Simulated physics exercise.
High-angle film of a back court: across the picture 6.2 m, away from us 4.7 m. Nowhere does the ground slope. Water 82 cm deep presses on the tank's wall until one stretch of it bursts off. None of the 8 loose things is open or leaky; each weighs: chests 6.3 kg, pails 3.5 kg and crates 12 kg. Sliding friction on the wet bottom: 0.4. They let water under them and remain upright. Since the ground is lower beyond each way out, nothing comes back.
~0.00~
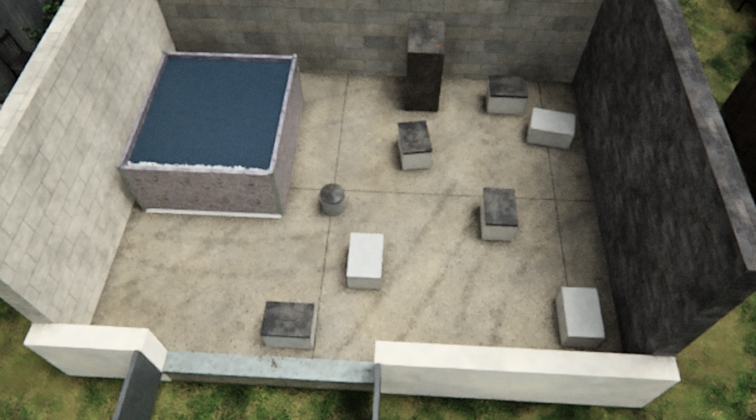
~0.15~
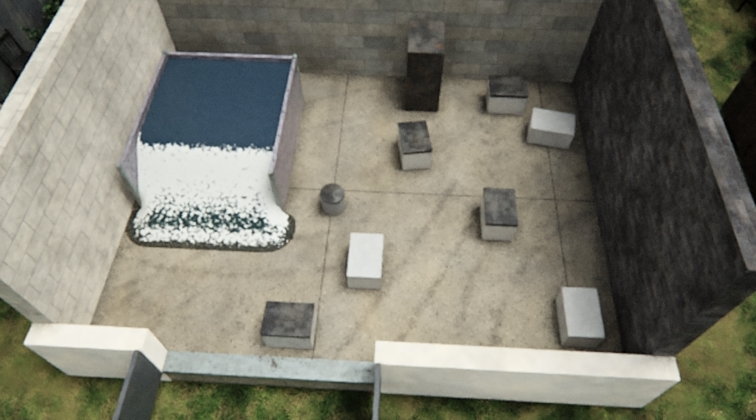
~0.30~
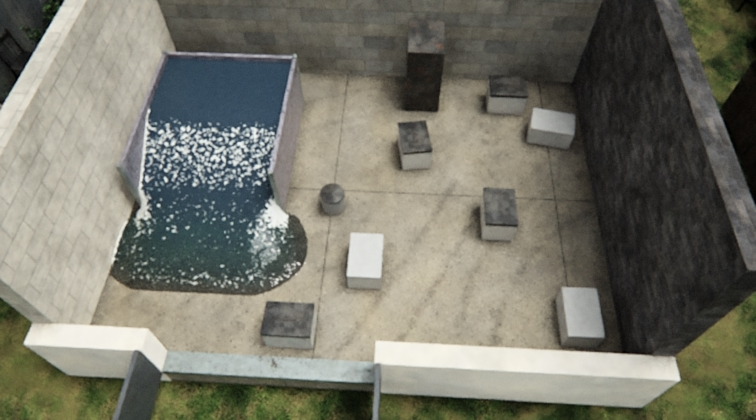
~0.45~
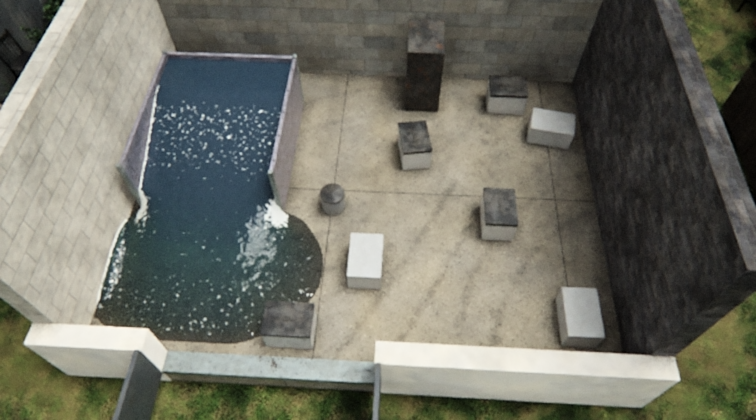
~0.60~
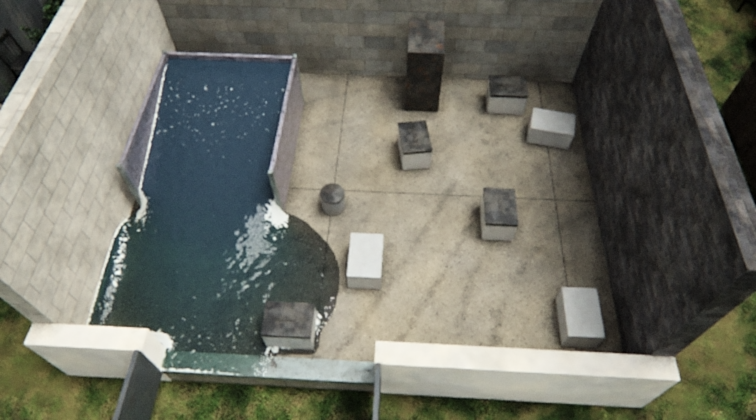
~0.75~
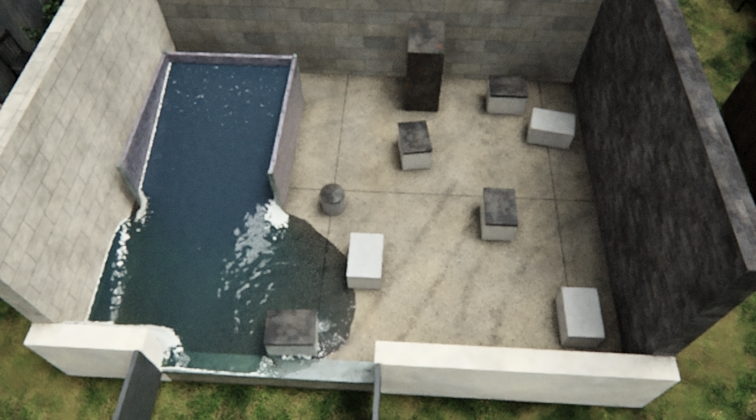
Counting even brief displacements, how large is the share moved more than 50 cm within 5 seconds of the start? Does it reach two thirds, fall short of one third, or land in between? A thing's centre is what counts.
It lands in between one and two thirds.
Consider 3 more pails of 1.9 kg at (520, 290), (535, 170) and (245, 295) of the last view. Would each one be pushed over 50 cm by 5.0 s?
Answers in order are crosses the line, does not cross and crosses the line.
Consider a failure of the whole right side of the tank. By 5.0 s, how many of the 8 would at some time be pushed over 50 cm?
The count would be 8.
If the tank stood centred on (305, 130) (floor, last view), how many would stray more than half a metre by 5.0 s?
5.
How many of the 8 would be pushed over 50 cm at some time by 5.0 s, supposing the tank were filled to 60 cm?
Then the count would be 2.
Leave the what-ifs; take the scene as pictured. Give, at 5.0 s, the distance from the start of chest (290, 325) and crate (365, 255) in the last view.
One after the other: Gone out, then 140 cm.
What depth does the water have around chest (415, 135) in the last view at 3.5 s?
I'd say some 0 cm.
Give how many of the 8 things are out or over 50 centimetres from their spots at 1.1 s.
I count 1 of them.
After 1.1 s 1 of 8 are over 50 cm from their spots; 0 afloat.
After 2.2 s 1 of 8 are over 50 cm from their spots; 0 afloat.
After 3.5 s 1 of 8 are over 50 cm from their spots; 0 afloat.
After 5.0 s 3 of 8 are over 50 cm from their spots, and 3 have been at some point; 1 afloat.
